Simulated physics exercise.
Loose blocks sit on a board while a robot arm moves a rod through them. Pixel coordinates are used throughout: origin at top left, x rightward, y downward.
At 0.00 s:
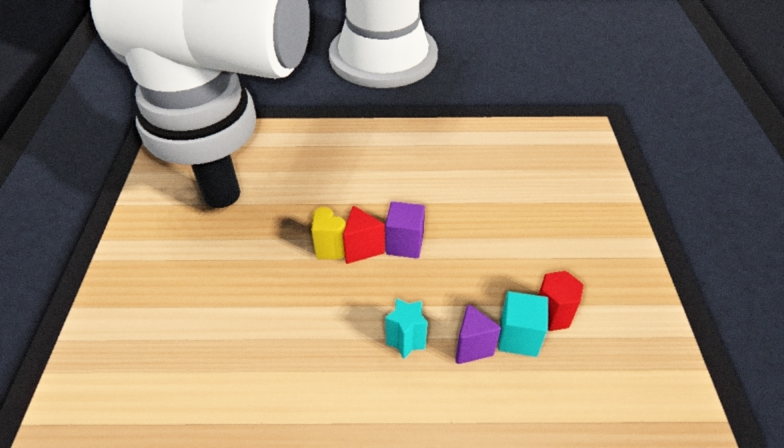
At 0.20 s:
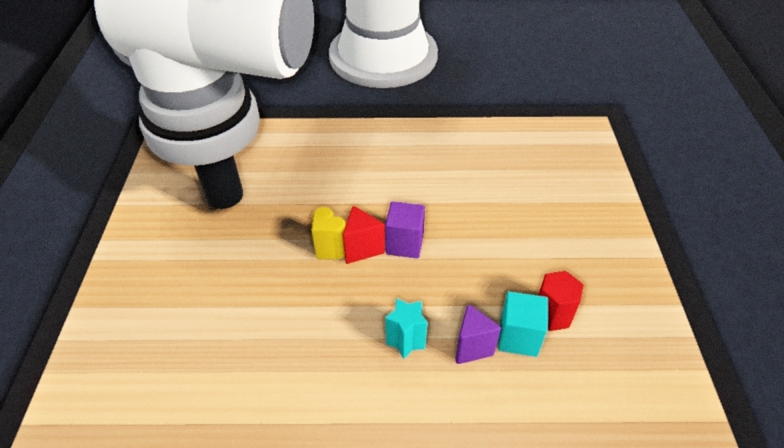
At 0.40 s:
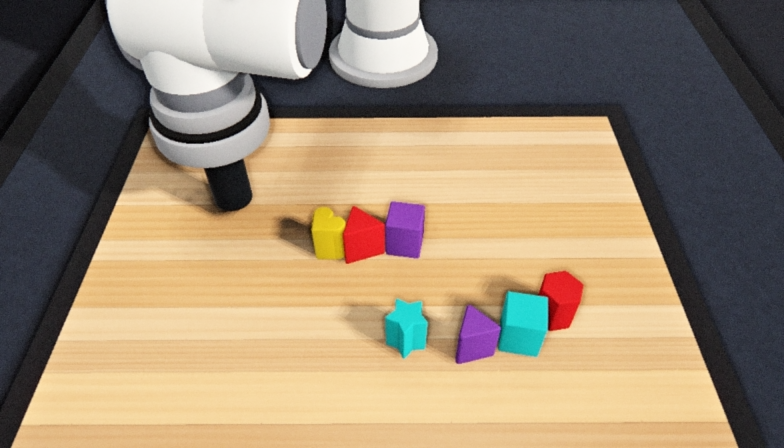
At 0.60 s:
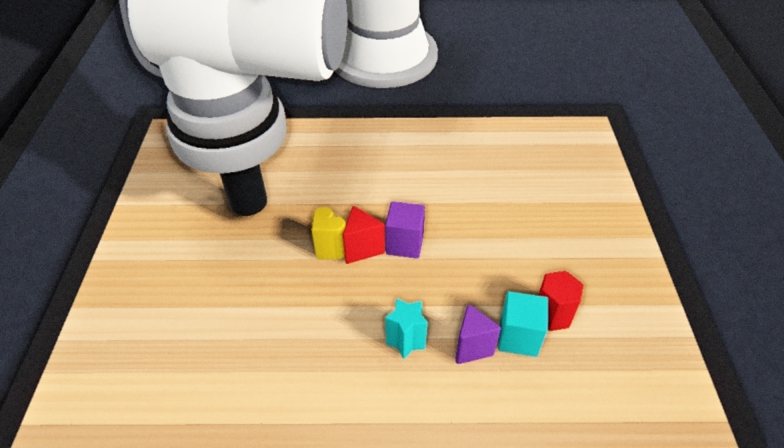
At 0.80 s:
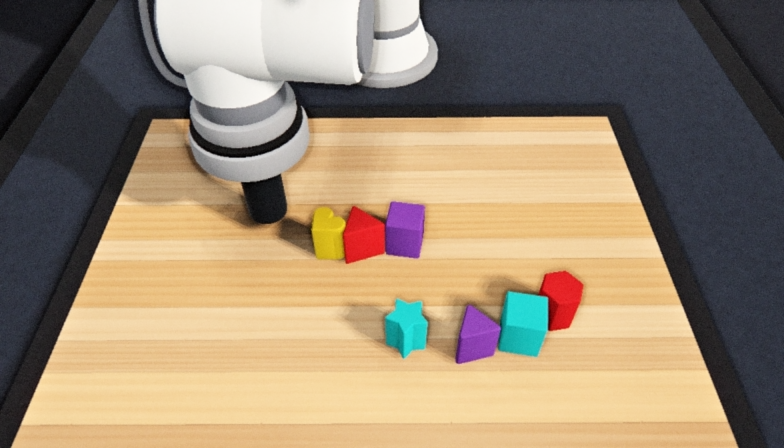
The clip opens on a wooden board holding yellow, red, purple and turquoise blocks in two loose groups, with a white robot arm holding a black rod at the upper left. The arm moves the rod a short way right and slightly down, nearing the yellow heart block, while every block stays still.
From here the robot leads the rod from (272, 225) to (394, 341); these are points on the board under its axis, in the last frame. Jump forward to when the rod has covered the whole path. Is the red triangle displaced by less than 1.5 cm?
The answer is no.
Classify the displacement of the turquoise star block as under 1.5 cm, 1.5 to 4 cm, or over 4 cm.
That one ends up 1.5 to 4 cm from where it is now.
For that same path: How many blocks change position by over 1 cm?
Count: 3 or more.
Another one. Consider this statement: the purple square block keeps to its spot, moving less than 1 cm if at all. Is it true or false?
The statement is incorrect.
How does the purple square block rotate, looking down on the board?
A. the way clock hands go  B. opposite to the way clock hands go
I'll go with B - opposite to the way clock hands go.
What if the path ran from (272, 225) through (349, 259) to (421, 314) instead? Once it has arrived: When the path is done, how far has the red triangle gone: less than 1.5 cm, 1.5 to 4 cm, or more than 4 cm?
Overall it shifts more than 4 cm.
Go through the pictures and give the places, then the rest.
Lower end of the rod at (222, 197), tops of blocks, yellow heart block at (326, 219), red triangle at (360, 221), purple square block at (405, 215), turquoise star block at (407, 314), in the first picture.
Rod at (225, 197), blocks as before, in the second picture.
Rod at (234, 200), blocks as before, in the third picture.
Rod at (249, 204), blocks as before, in the fourth picture.
Rod at (269, 212), yellow heart block at (326, 219), red triangle at (360, 221), purple square block at (405, 215), turquoise star block at (407, 314), in the fifth picture.
The first path, step by step. One third of the way, rod at (307, 247); yellow heart block at (339, 227), turned 15° anticlockwise; red triangle at (373, 225); purple square block at (413, 215), turned 20° anticlockwise.
Two thirds of the way, rod at (348, 286); yellow heart block at (355, 234), turned 40° anticlockwise; red triangle at (392, 227); purple square block at (421, 215), turned 50° anticlockwise.
At the end, rod at (394, 329); yellow heart block at (355, 234), turned 40° anticlockwise; red triangle at (392, 227); purple square block at (421, 215), turned 50° anticlockwise; turquoise star block at (429, 329).
